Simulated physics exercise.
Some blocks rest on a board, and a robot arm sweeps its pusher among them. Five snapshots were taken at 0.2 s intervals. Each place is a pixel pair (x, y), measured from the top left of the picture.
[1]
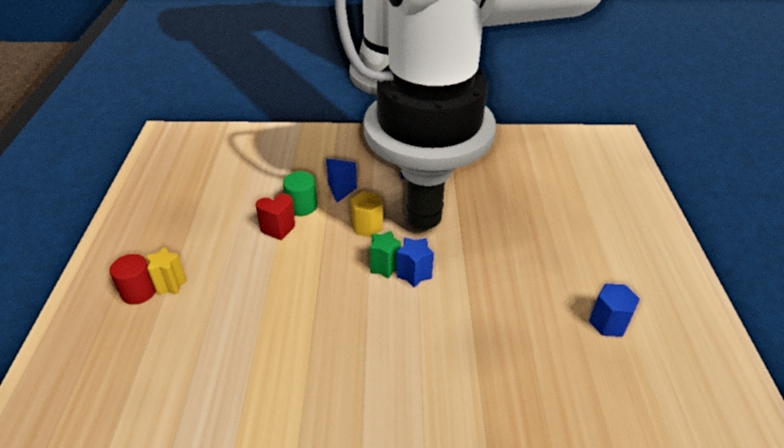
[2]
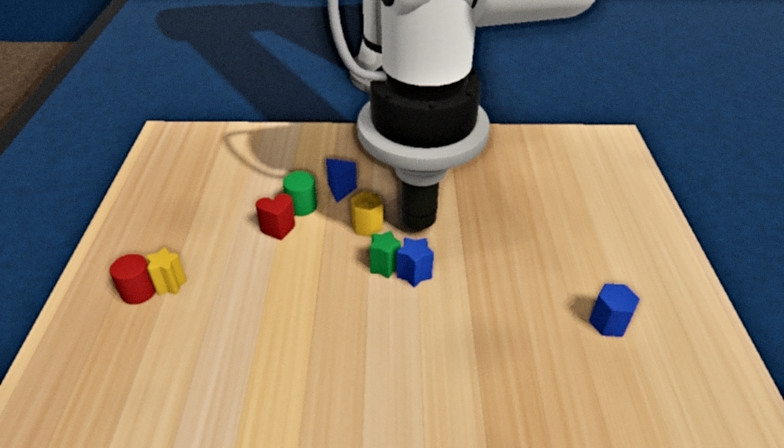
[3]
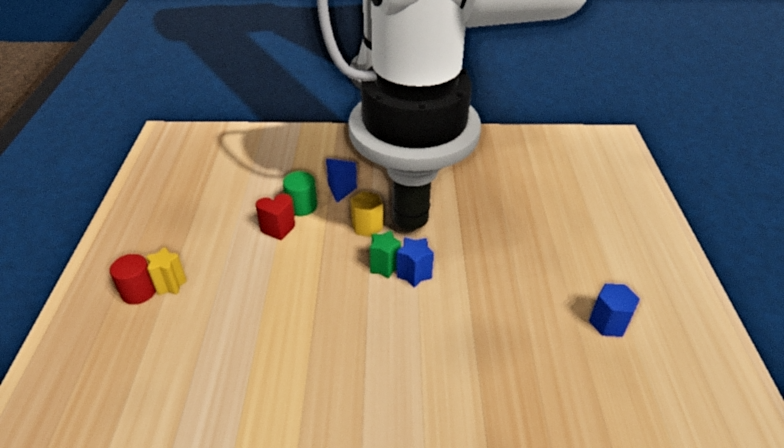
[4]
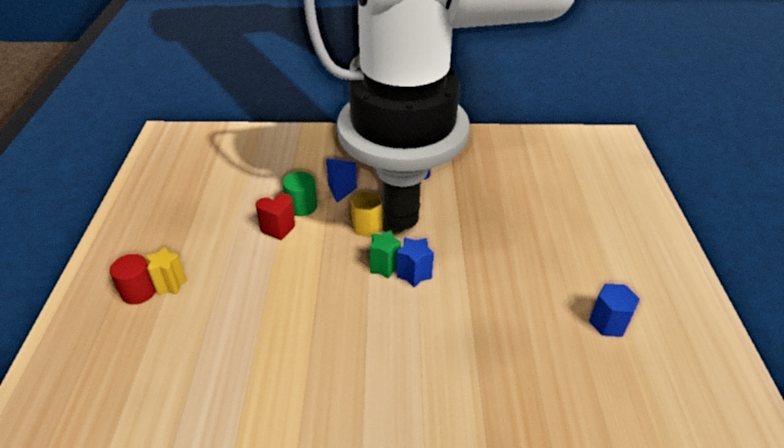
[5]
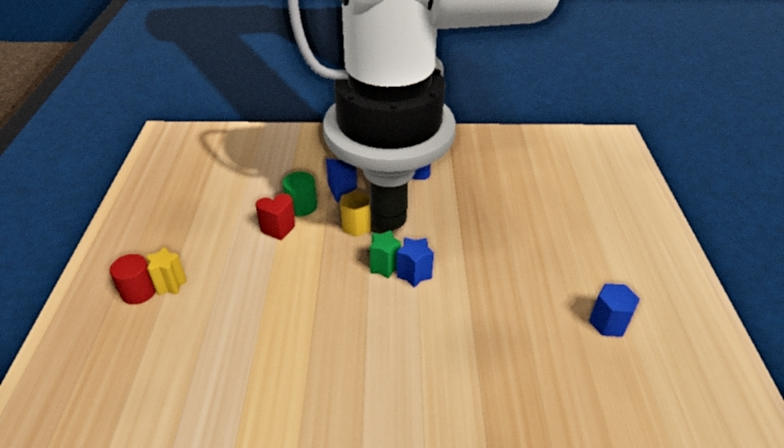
We see a robot arm above a wooden board scattered with colored blocks; its black pusher slides steadily left, then nudges the yellow hexagonal block slightly left toward the red heart-shaped one, while the other blocks stay still.
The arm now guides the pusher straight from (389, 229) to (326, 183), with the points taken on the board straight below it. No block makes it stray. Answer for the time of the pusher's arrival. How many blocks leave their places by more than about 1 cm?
My count: 2.
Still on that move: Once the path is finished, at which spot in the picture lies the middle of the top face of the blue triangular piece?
Around pixel (313, 144).
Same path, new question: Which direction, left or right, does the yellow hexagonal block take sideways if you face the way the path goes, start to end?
To the left.
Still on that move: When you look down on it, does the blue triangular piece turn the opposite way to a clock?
No, that is not what happens.
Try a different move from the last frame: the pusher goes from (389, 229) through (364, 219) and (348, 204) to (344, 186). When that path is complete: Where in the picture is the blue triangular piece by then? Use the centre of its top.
Its top face will be centred at roughly (330, 147).
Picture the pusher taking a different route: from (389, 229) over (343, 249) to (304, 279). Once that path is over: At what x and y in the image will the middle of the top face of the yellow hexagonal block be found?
The yellow hexagonal block ends near (331, 200).
What follows on the original path. One third of the way, pusher at (366, 203); yellow hexagonal block at (336, 196), turned 30° anticlockwise.
Two thirds of the way, pusher at (344, 188); blue triangular piece at (330, 158), turned 20° clockwise; yellow hexagonal block at (333, 196), turned 40° anticlockwise.
At the end, pusher at (325, 174); green disc in place; blue triangular piece at (313, 144), turned 30° clockwise; yellow hexagonal block at (333, 196), turned 40° anticlockwise.
